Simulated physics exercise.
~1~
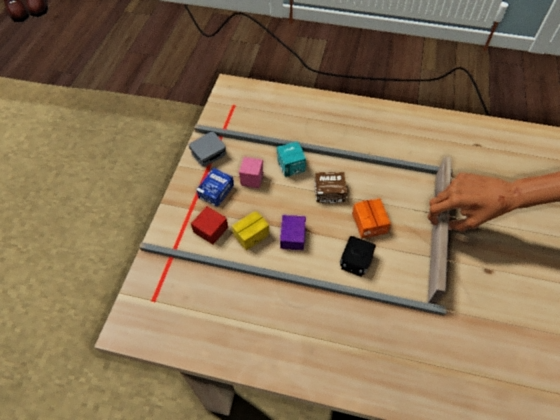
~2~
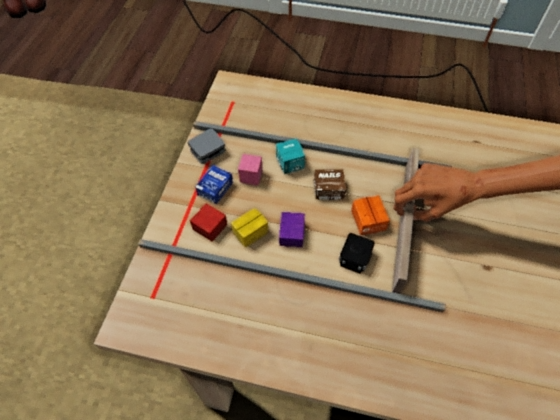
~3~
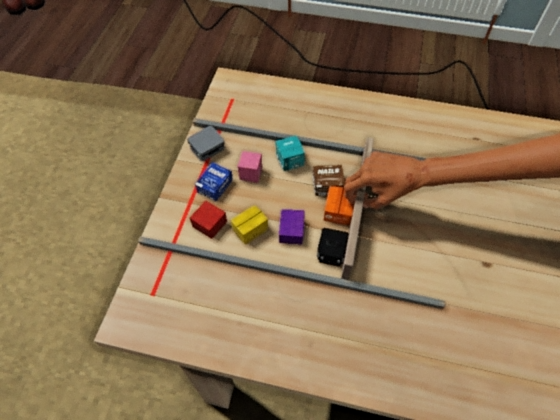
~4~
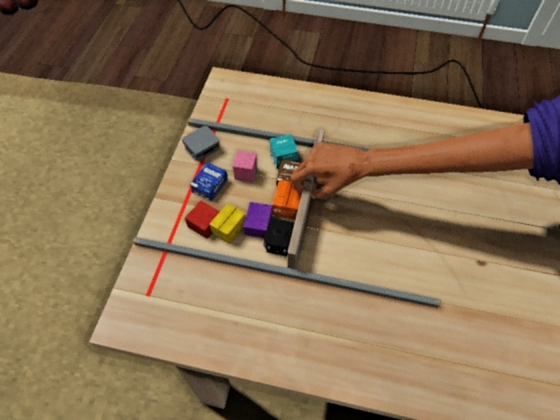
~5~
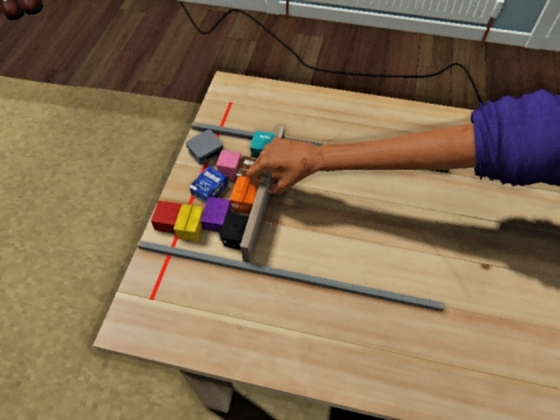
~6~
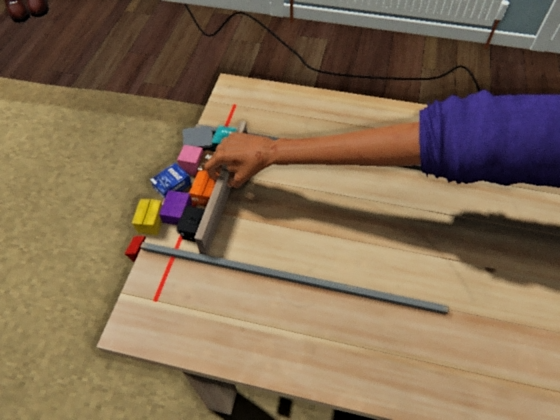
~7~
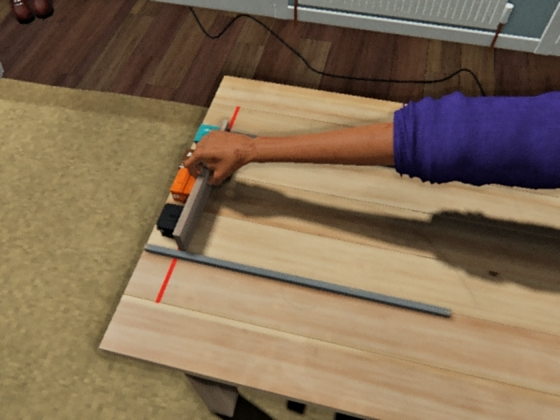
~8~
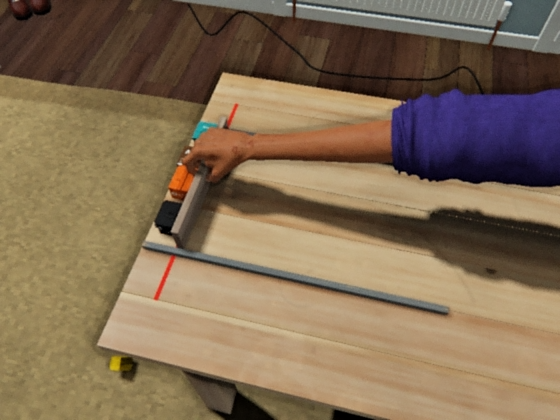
A hand grips an upright grey board on a pale wooden table, seen from above at a slight sway, with beige carpet beyond the left end. Between two thin grey rails lie small boxes and blocks, grey, blue and red near a strip of red tape, pink, yellow, teal and purple behind them, and brown, orange and black nearest the board. The hand slides the board left, gathering the orange, black and brown pieces, then bunching the rest. The crowd crosses the tape and pieces spill over the edge. The board stops near the tape, with orange, black and teal pieces still on the table, while the purple, yellow, pink, red, blue and grey ones have gone.
